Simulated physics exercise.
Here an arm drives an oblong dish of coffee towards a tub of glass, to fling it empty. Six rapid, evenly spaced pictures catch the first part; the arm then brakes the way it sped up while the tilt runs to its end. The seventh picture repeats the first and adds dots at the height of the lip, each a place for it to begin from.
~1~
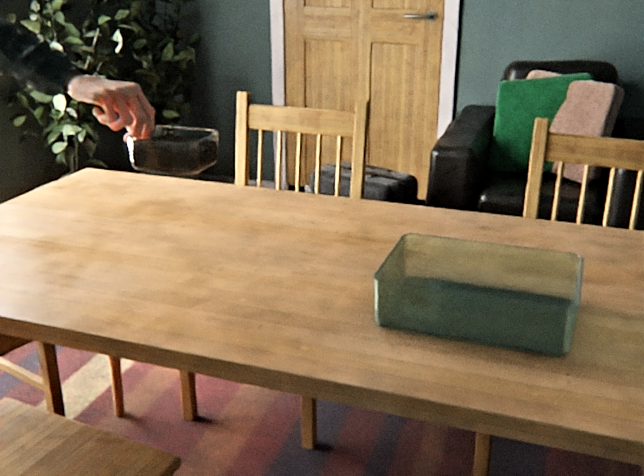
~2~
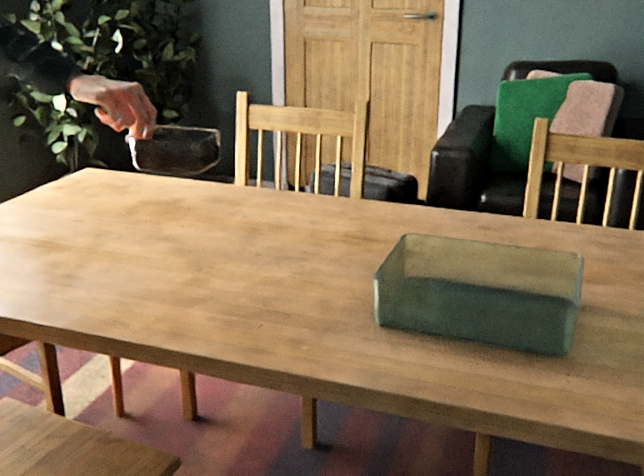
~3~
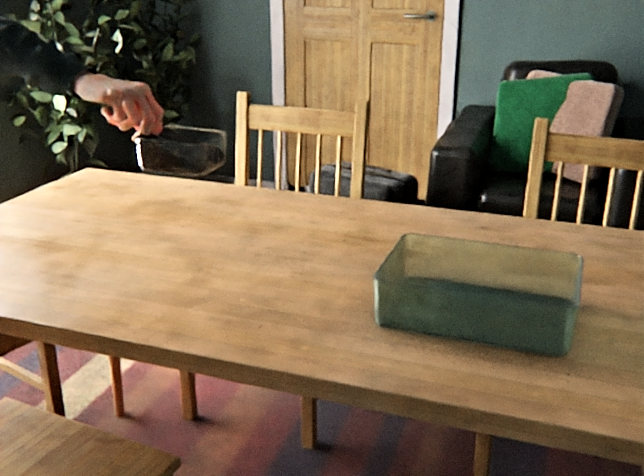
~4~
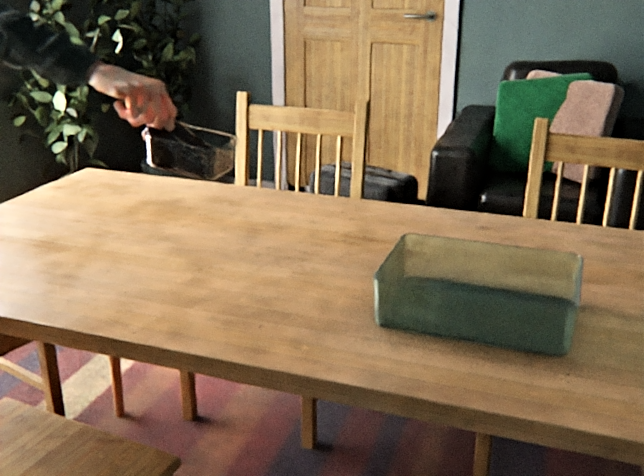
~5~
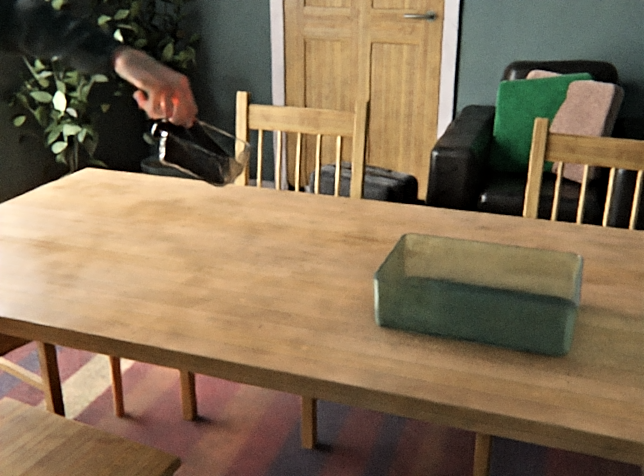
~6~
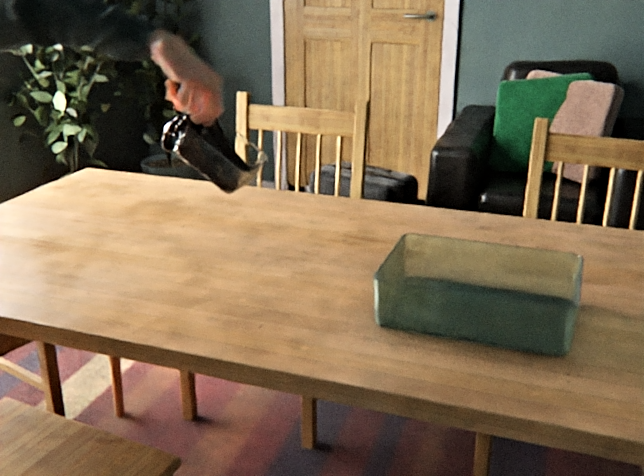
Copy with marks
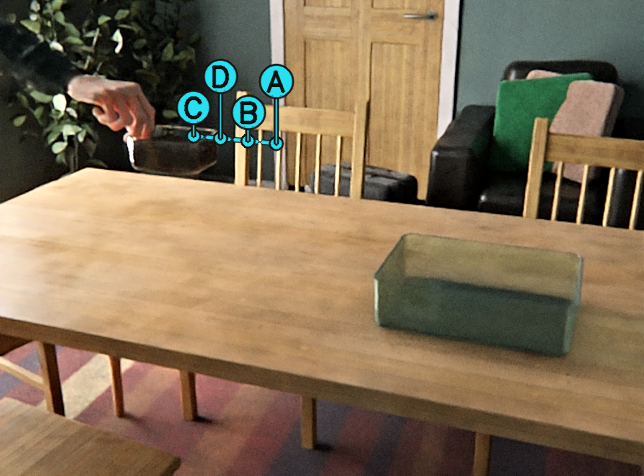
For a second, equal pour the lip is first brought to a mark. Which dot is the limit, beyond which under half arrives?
Place D.
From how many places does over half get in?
Three of the four.
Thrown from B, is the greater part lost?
No.
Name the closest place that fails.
Place C.
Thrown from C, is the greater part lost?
Yes, it does.
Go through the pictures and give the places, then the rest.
Upright, lip at (206, 137); tub from (375, 323) to (570, 355); nothing has left yet.
Upright, lip at (208, 137); nothing has left yet.
Upright, lip at (215, 138); nothing has left yet.
Tipped about 7°, lip at (226, 143); coffee is over the rim, down to (157, 130).
Tipped about 19°, lip at (242, 153); coffee is over the rim, down to (165, 133).
Tipped about 34°, lip at (257, 165); coffee is over the rim, down to (173, 147).
On the marked copy, A at (276, 143); B at (248, 140); C at (193, 135); D at (220, 138).
For place A, about 65 % lands in the tub, 9 % falls short and 26 % goes beside or beyond.
For place B, about 72 % lands in the tub, 14 % falls short and 14 % goes beside or beyond.
For place C, about 14 % lands in the tub, 78 % falls short and 8 % goes beside or beyond.
For place D, about 66 % lands in the tub, 23 % falls short and 10 % goes beside or beyond.
